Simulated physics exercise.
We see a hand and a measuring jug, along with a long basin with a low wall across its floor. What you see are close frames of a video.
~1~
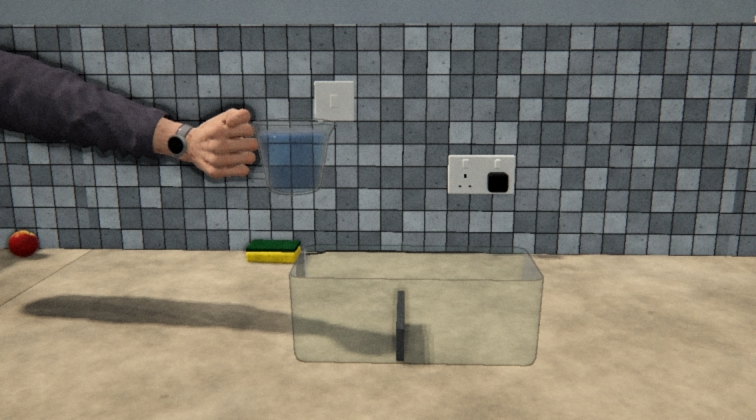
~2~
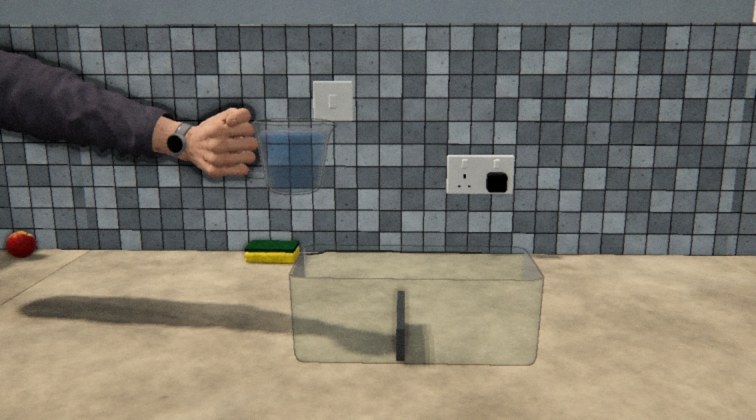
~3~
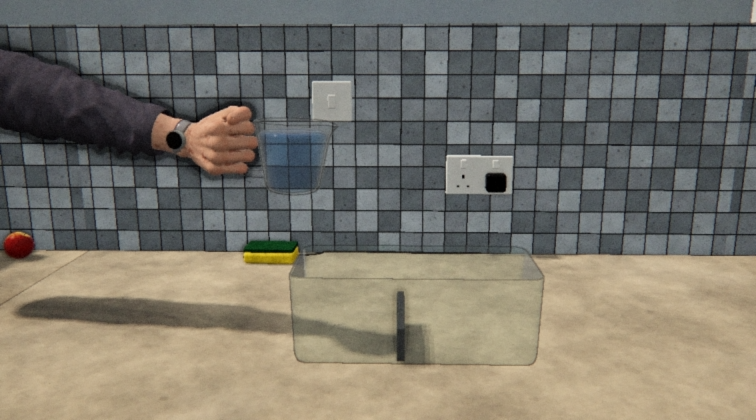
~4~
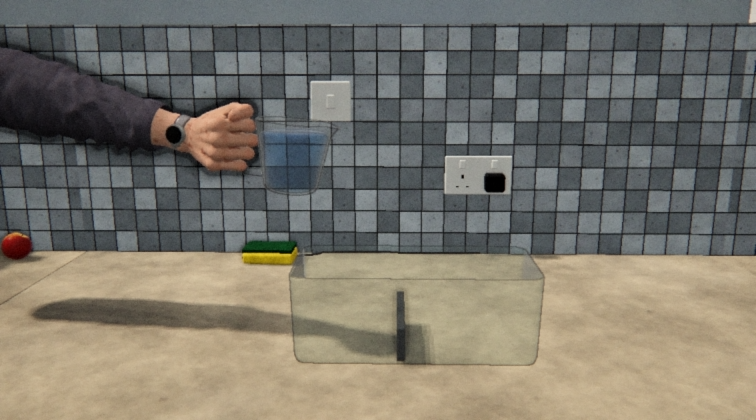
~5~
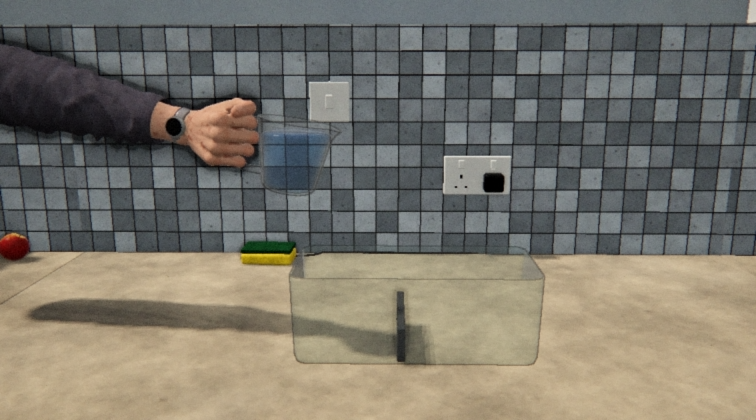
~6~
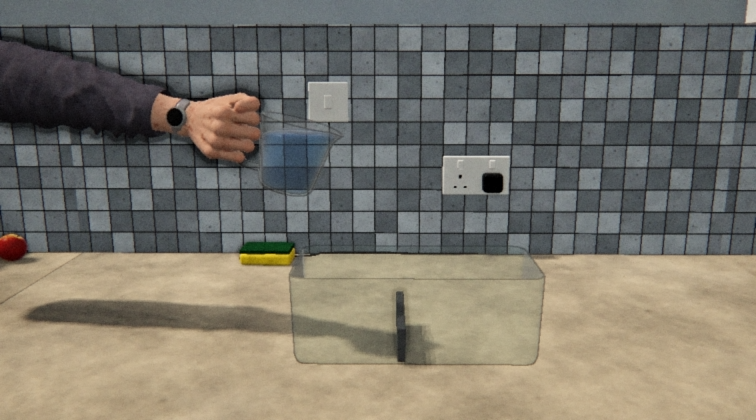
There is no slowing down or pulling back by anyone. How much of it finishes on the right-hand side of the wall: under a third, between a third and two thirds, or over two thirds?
The share right of the wall is the low band, below one third.
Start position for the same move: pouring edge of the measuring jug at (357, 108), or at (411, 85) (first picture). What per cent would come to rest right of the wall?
Estimate: 80 per cent, then 90 per cent.
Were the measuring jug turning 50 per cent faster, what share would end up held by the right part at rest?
It comes to near 15 per cent.
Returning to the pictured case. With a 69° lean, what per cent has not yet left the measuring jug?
65 per cent, roughly.
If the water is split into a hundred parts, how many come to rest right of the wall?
It comes to about 20 per cent.
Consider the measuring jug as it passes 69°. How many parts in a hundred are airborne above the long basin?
Around 25 percent.
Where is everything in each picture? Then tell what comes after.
In the first frame, it leans 0°; its right rim is at (338, 123); the water meets the walls at (260, 132) and (328, 133); the long basin's rim runs from (297, 261) to (534, 264); the wall's top is at (401, 309).
In the second frame, it leans 1°; its right rim is at (338, 124); the water meets the walls at (259, 132) and (329, 132).
In the third frame, it leans 2°; its right rim is at (339, 125); the water meets the walls at (260, 131) and (329, 133).
In the fourth frame, it leans 5°; its right rim is at (340, 127); the water meets the walls at (261, 131) and (330, 133).
In the fifth frame, it leans 10°; its right rim is at (342, 131); the water meets the walls at (264, 131) and (334, 134).
In the sixth frame, it leans 15°; its right rim is at (344, 135); the water meets the walls at (263, 133) and (338, 134).
A moment on, the measuring jug is tipped part way and 67 per cent is still to pour, 7 is left of the wall and 0 right of it.
Next, the measuring jug is tipped on its side and 16 per cent is still to pour, 44 is left of the wall and 19 right of it.
Then the measuring jug is tipped on its side and 1 per cent is still to pour, 75 is left of the wall and 19 right of it.
Later the measuring jug is tipped on its side and 0 per cent is still to pour, 78 is left of the wall and 20 right of it.
At rest 78 per cent lies left of the wall, 20 right of it and 2 outside.
